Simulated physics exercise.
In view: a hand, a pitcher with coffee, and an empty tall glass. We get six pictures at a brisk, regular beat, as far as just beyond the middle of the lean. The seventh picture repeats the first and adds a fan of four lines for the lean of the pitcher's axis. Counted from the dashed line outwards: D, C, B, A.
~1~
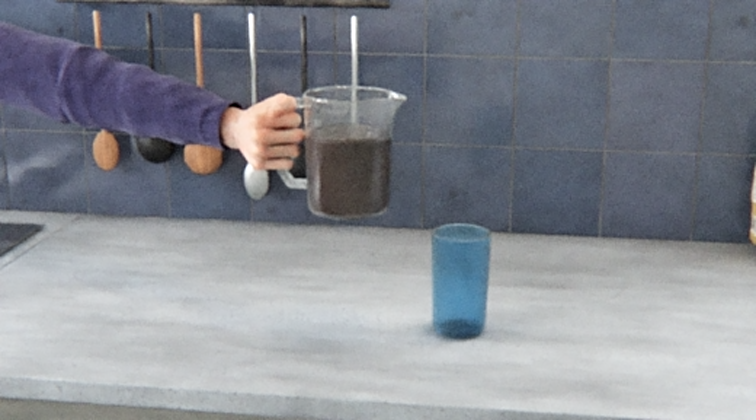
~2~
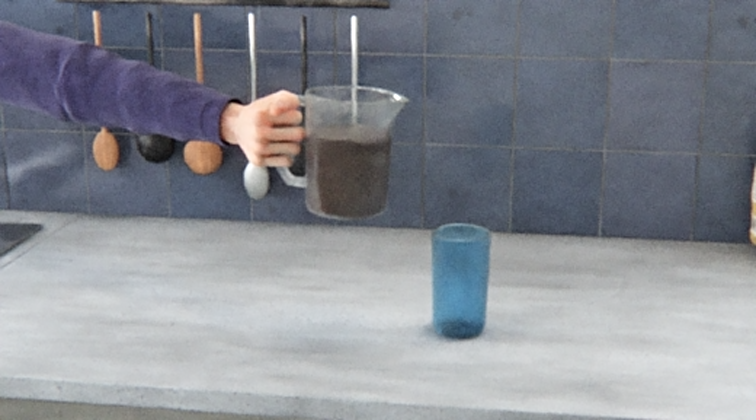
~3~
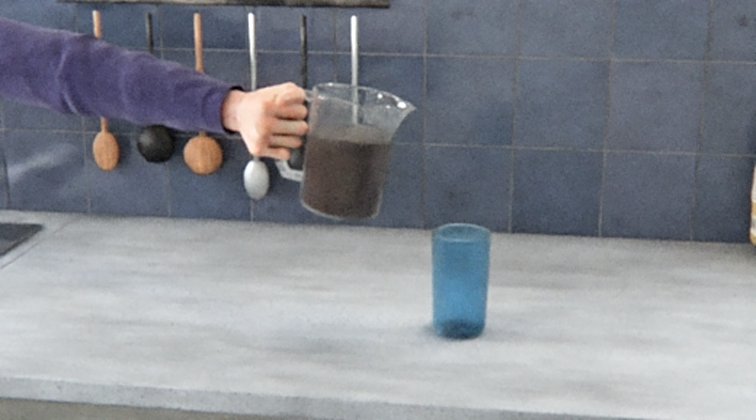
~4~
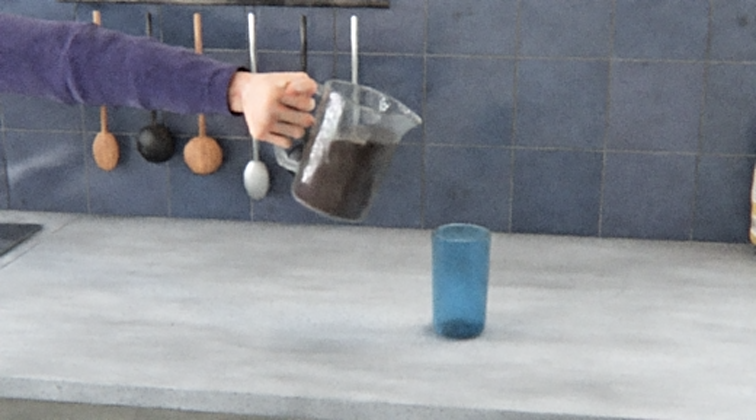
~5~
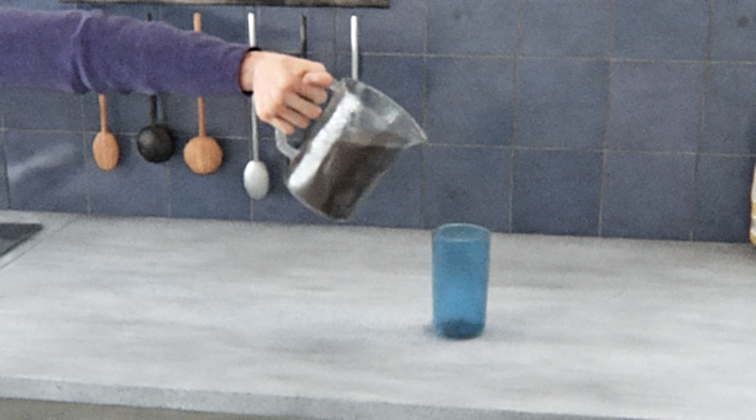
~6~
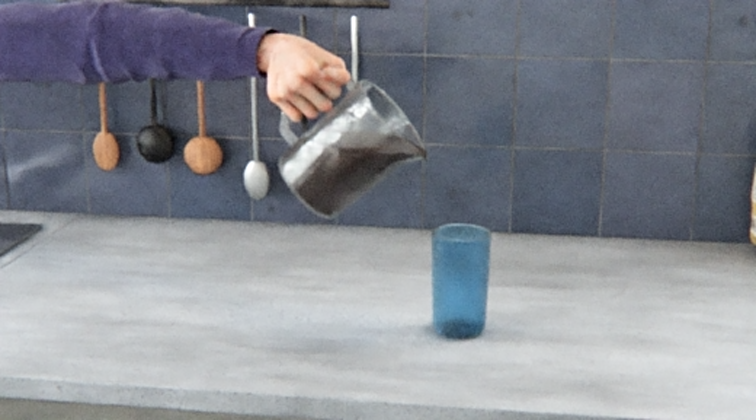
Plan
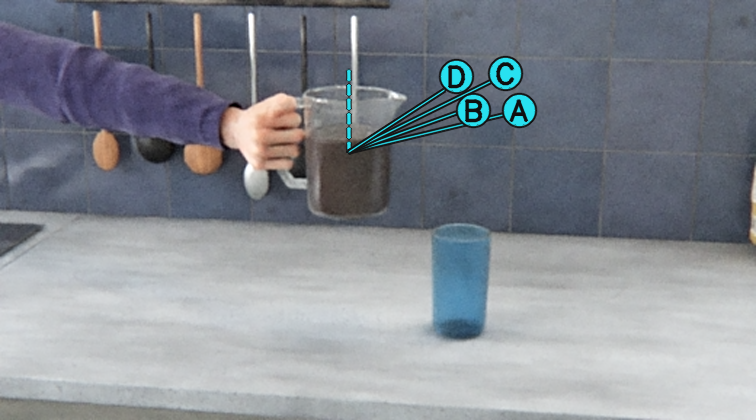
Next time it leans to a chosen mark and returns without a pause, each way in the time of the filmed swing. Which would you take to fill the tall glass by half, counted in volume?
Tilt C does it best.
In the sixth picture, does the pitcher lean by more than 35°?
Yes.
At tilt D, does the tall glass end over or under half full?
Under half.
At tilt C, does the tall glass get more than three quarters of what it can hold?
No, it does not.
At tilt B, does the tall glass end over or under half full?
Over.
On the marked copy, A at (503, 114); B at (455, 113); C at (490, 81); D at (444, 90).
Choosing A, the tall glass ends with about 89 % of what it can hold; 6 % of the coffee is spilt.
Choosing B, the tall glass ends with about 75 % of what it can hold.
Choosing C, the tall glass ends with about 51 % of what it can hold.
Choosing D, the tall glass ends with about 31 % of what it can hold.
